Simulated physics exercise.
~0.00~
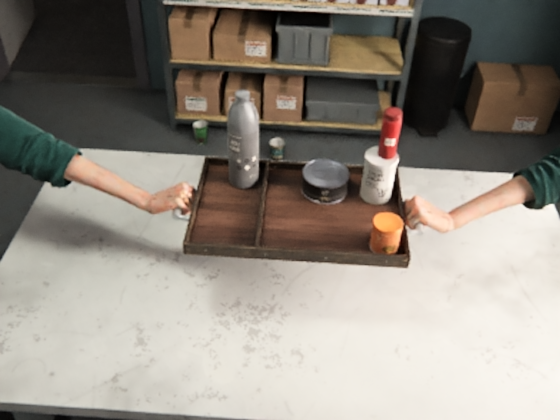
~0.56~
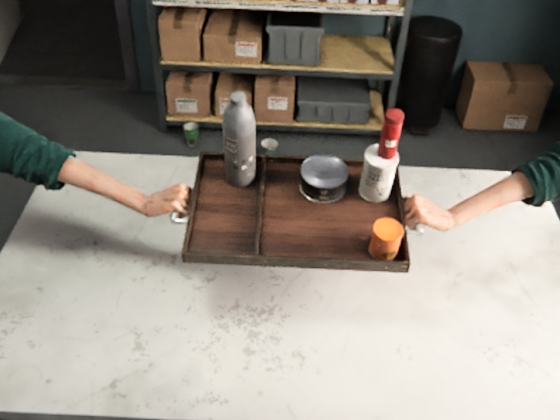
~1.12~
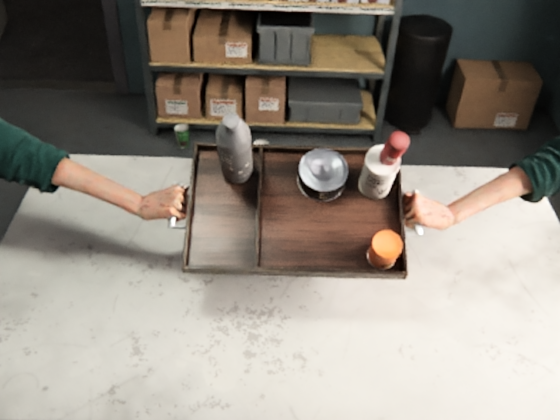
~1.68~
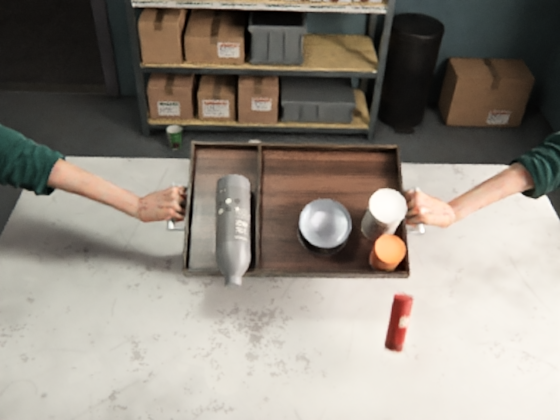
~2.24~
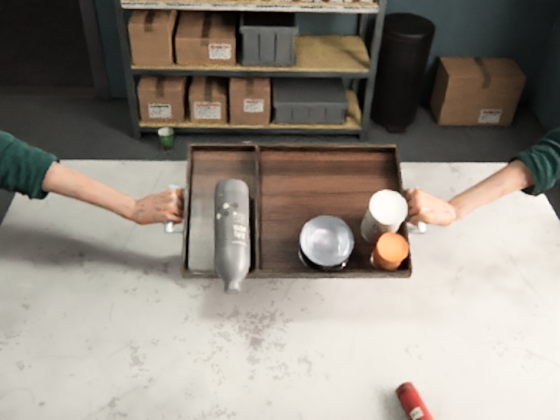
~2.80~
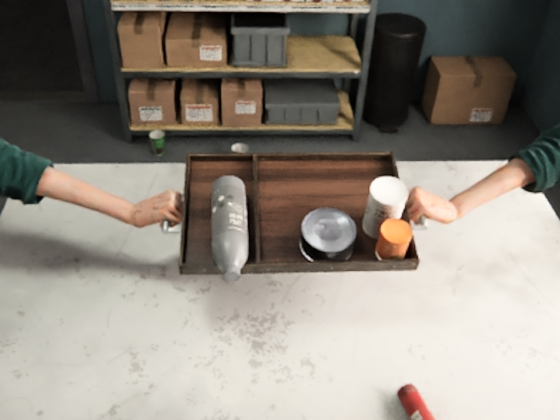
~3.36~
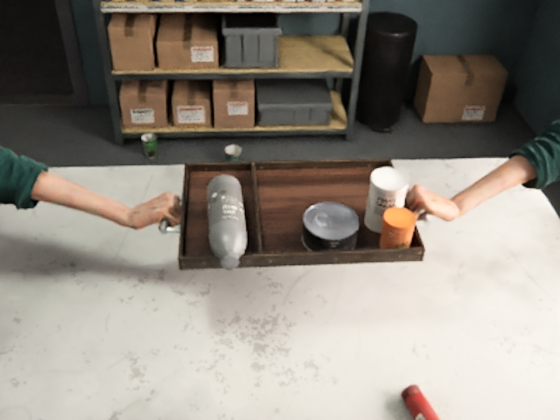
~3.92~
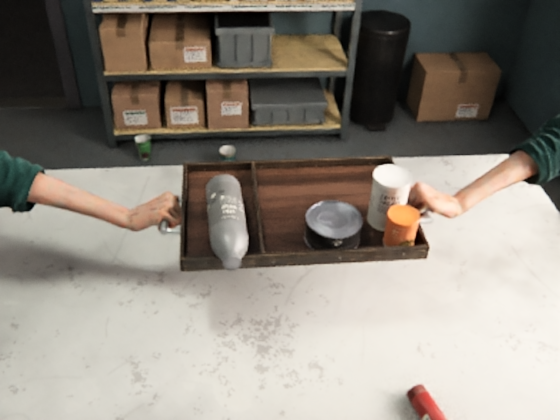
Two green-sleeved hands hold a dark wooden tray above a pale marble-patterned table, seen from above, with shelves of cardboard boxes and a black bin behind. A grey bottle stands in the left section, and a black tub, a white tin topped by a red shaker, and an orange tin are on the right. The tray tips its near edge down; the bottle topples toward the viewer, the shaker tumbles onto the table, and the tub and white tin slide forward. The tray levels, leaving the bottle lying down, the tins upright, and the shaker on the table at lower right.
